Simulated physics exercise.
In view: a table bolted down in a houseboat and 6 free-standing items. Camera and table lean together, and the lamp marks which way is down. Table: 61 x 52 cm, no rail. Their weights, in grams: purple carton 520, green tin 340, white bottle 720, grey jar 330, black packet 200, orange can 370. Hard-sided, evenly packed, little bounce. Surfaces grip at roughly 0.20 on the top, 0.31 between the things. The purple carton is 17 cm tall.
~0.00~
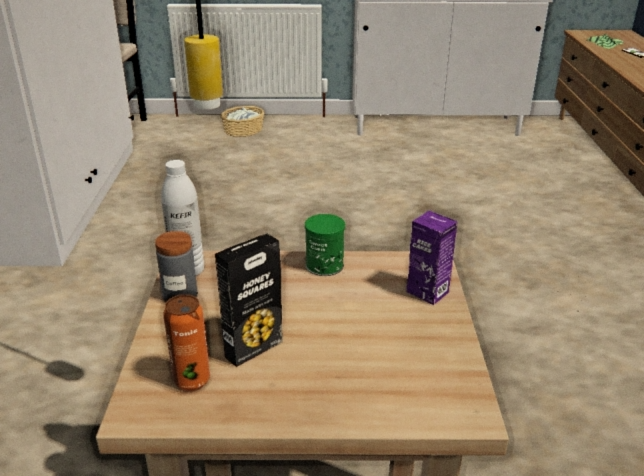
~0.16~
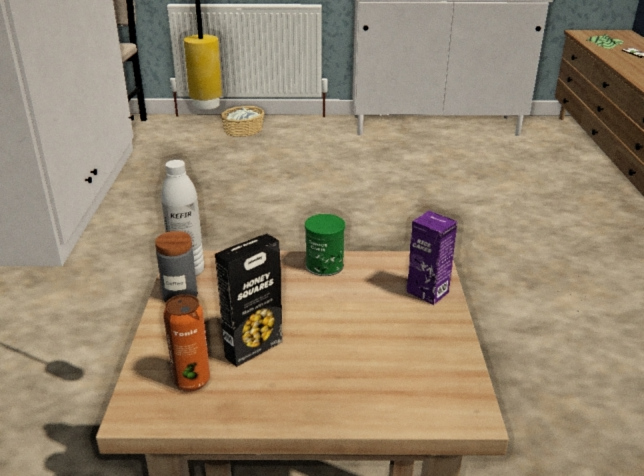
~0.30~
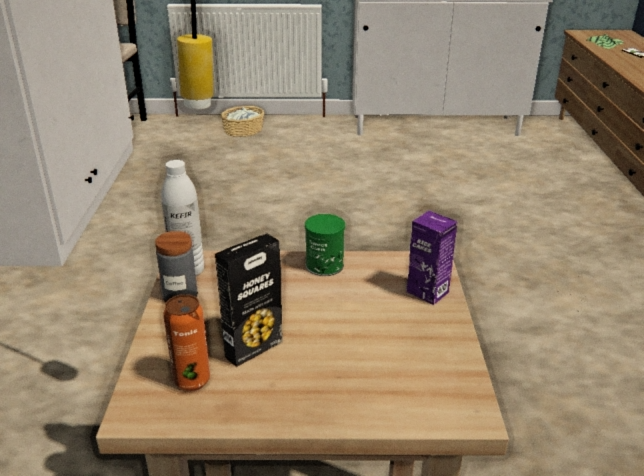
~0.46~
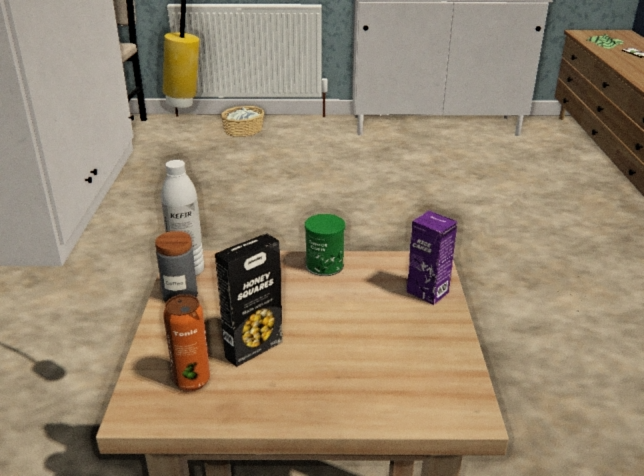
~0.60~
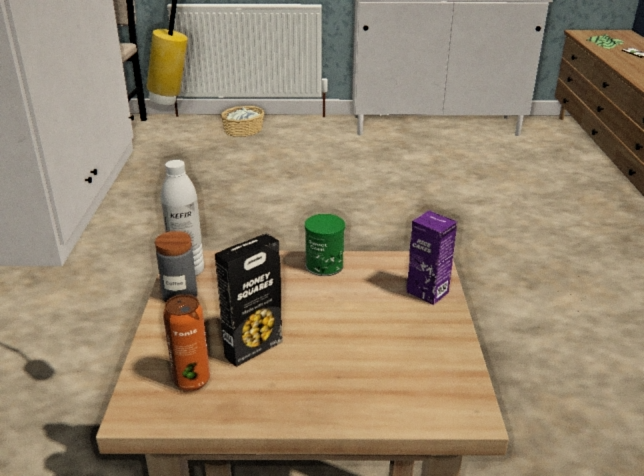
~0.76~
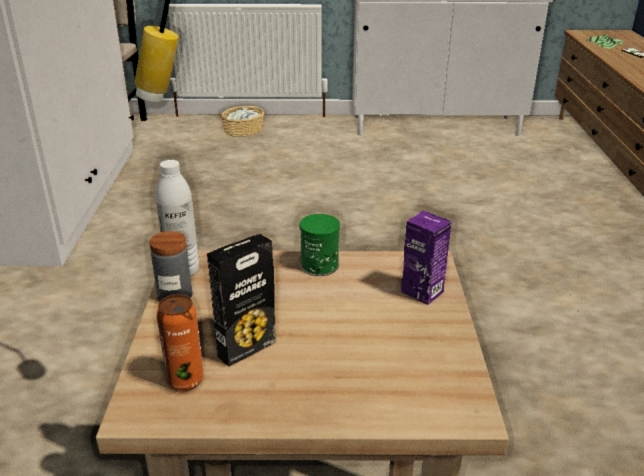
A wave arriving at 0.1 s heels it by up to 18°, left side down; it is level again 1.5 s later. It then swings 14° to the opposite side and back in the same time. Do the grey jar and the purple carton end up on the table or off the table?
The grey jar falls off the table and the purple carton stays on the table.
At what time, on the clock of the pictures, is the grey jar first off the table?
At about 1.0 s.
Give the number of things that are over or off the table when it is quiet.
4 of them.
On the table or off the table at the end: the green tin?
The green tin ends on the table.
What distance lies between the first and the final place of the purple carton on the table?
Some 24 cm.
After 1.16 s, heel 11°, left side down; white bottle, grey jar and orange can now off the table; purple carton slid 15 cm near (354, 258); black packet slid 15 cm.
After 1.46 s, heel 2°, left side down; black packet now off the table; purple carton slid 27 cm near (293, 258); green tin slid 23 cm.
At rest (3.6 s), off the table, white bottle, grey jar, black packet and orange can; not toppled but over 5 cm from the start, purple carton and green tin. In the last view, purple carton near (309, 257).
